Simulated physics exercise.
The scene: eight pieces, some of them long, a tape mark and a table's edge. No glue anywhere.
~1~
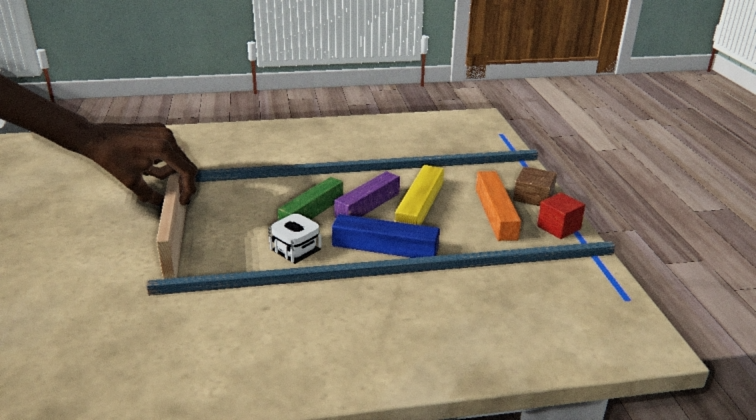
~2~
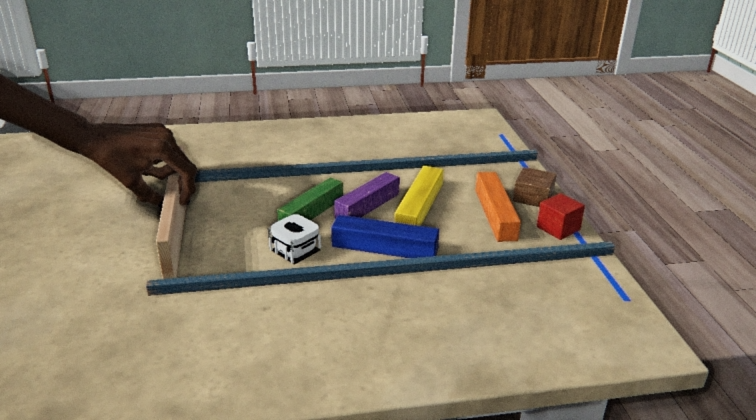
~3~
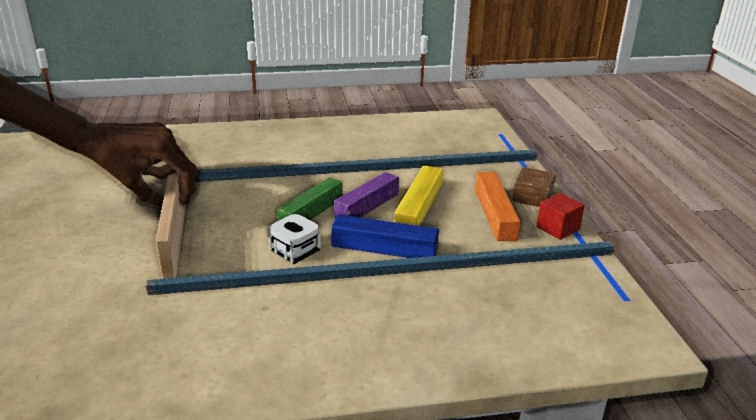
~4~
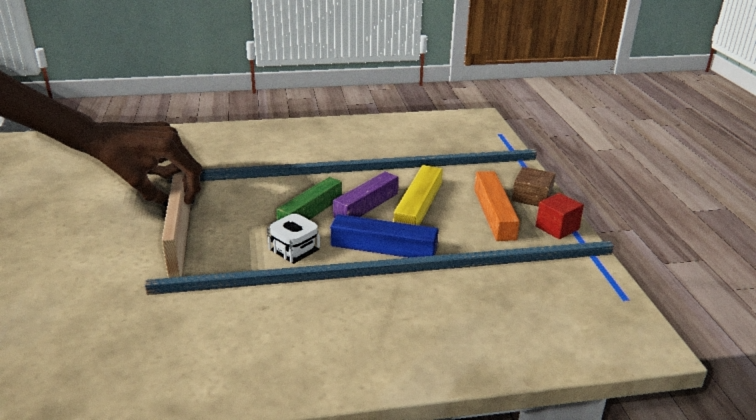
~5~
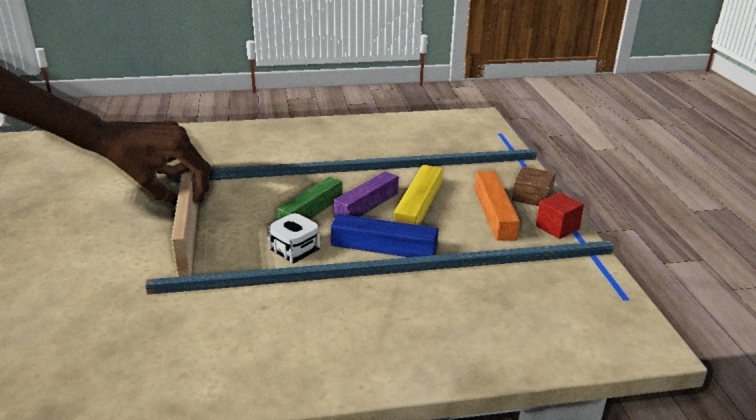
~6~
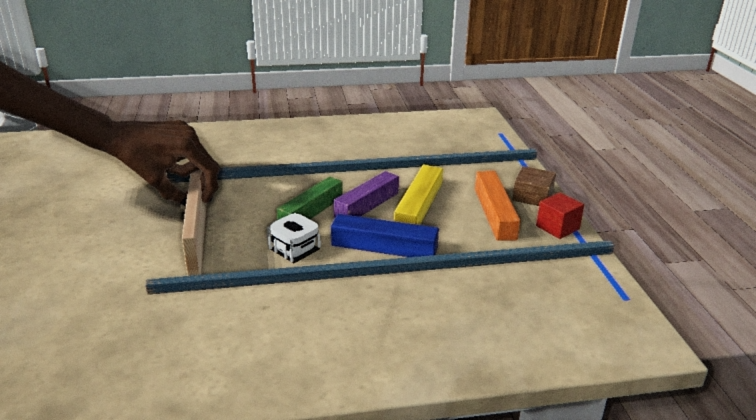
A hand sliding a wooden board slightly right between two blue rails, with coloured blocks and a white case lying still.
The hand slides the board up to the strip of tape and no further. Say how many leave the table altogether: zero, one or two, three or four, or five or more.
The number that fall off is five or more.
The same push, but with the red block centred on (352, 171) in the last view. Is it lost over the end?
From there it remains up.
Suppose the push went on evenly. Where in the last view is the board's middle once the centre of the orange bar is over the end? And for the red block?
About (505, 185), and (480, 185) for the other.
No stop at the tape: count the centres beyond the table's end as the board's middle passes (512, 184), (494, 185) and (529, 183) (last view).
It would be 4, 2 and 5.
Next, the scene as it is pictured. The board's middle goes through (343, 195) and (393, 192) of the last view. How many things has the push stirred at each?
The counts are 4 and 6.
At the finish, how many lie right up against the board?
It touches 2.
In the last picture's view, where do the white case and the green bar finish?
Near (595, 223) and (551, 180).
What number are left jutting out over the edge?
Overhanging: 1.
A little later, none off yet; red block at rest near (560, 215); brown block at rest near (534, 186); orange bar at rest near (496, 204).
Next, none off yet; red block shifted about its own width near (575, 210); brown block shifted a little near (549, 183); orange bar shifted a little near (524, 193).
When it is over, the number that fall off is five or more; down, purple bar, blue stick, yellow stick, orange bar, brown block and red block.
